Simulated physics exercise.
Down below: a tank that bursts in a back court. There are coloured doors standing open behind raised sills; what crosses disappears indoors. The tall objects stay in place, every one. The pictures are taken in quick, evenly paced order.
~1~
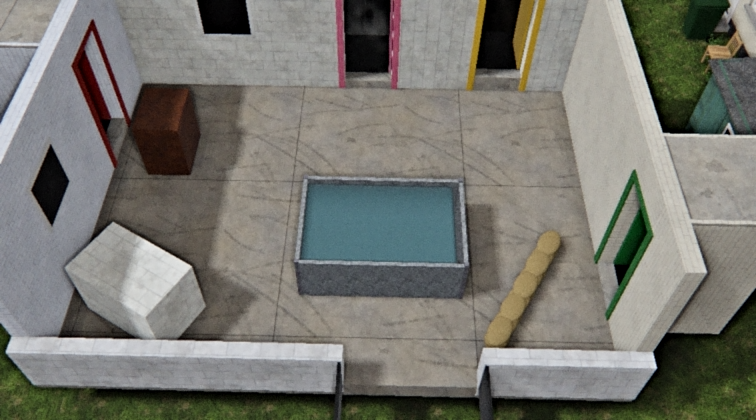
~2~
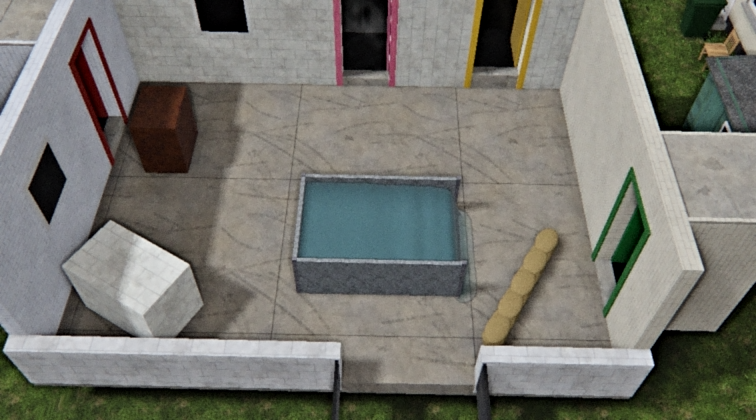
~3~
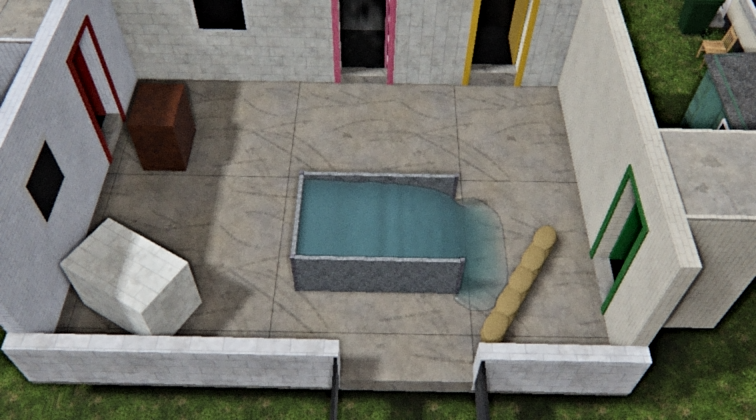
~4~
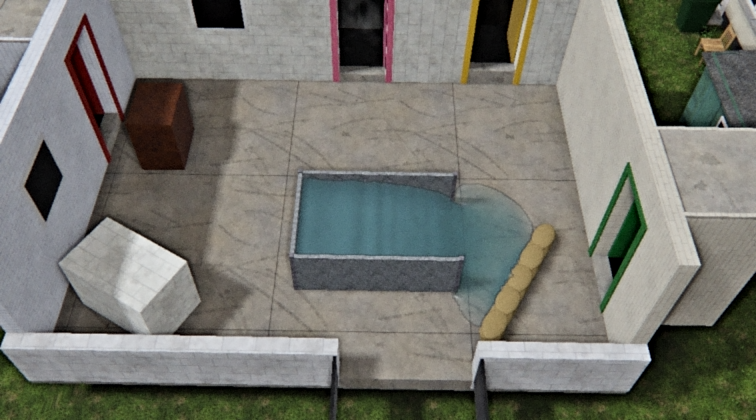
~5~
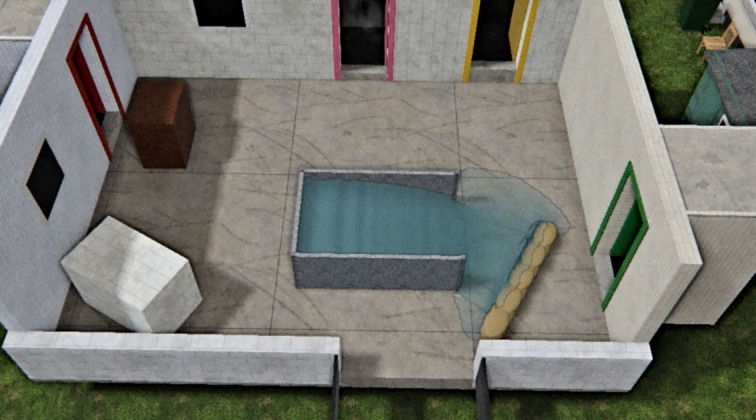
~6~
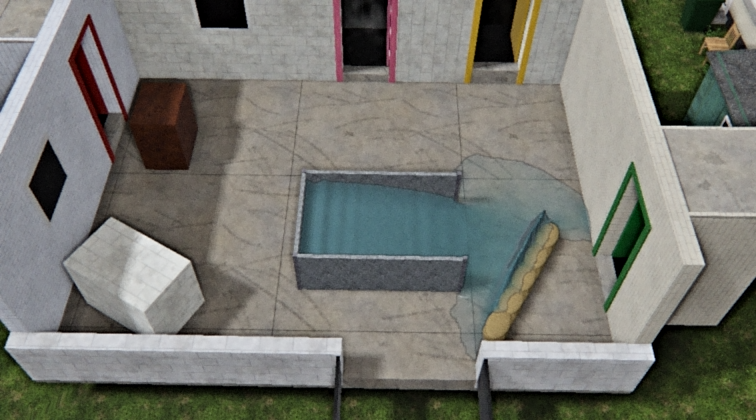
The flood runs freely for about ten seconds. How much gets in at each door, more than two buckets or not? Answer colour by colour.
The yellow door gets two buckets or less; the pink door gets two buckets or less; the red door gets two buckets or less; the green door gets more than two.
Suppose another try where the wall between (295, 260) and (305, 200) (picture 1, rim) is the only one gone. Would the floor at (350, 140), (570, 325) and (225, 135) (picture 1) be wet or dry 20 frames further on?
Following the listed order, the three come out not reached, not reached and reached by the spill.
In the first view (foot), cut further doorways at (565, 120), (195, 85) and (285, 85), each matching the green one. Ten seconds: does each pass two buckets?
In order: Tops the limit, stays within it, stays within it.
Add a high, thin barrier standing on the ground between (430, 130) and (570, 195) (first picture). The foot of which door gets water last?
I say the red-painted one.
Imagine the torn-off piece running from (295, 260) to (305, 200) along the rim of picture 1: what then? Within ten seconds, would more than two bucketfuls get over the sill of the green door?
The green door falls short.
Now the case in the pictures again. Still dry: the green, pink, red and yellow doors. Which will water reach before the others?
That would be the green one, ahead of the rest.
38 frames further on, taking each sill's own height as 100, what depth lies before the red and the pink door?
Estimate, in order: 30 and 40 percent.
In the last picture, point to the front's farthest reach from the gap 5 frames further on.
The farthest wet point should be near (563, 124).
A moment on, water covers 20 % of the floor; the yellow door not reached, the pink door not reached, the red door not reached, the green door wet at the sill, nothing in.
Next, water covers 30 % of the floor; the yellow door wet at the sill, nothing in, the pink door not reached, the red door not reached, the green door under two buckets in.
Then, water covers 50 % of the floor; the yellow door under two buckets in, the pink door wet at the sill, nothing in, the red door not reached, the green door over two buckets in.
Later, water covers 85 % of the floor; the yellow door under two buckets in, the pink door wet at the sill, nothing in, the red door wet at the sill, nothing in, the green door over two buckets in.
In the end, water covers 95 % of the floor; the yellow door under two buckets in, the pink door wet at the sill, nothing in, the red door wet at the sill, nothing in, the green door over two buckets in.
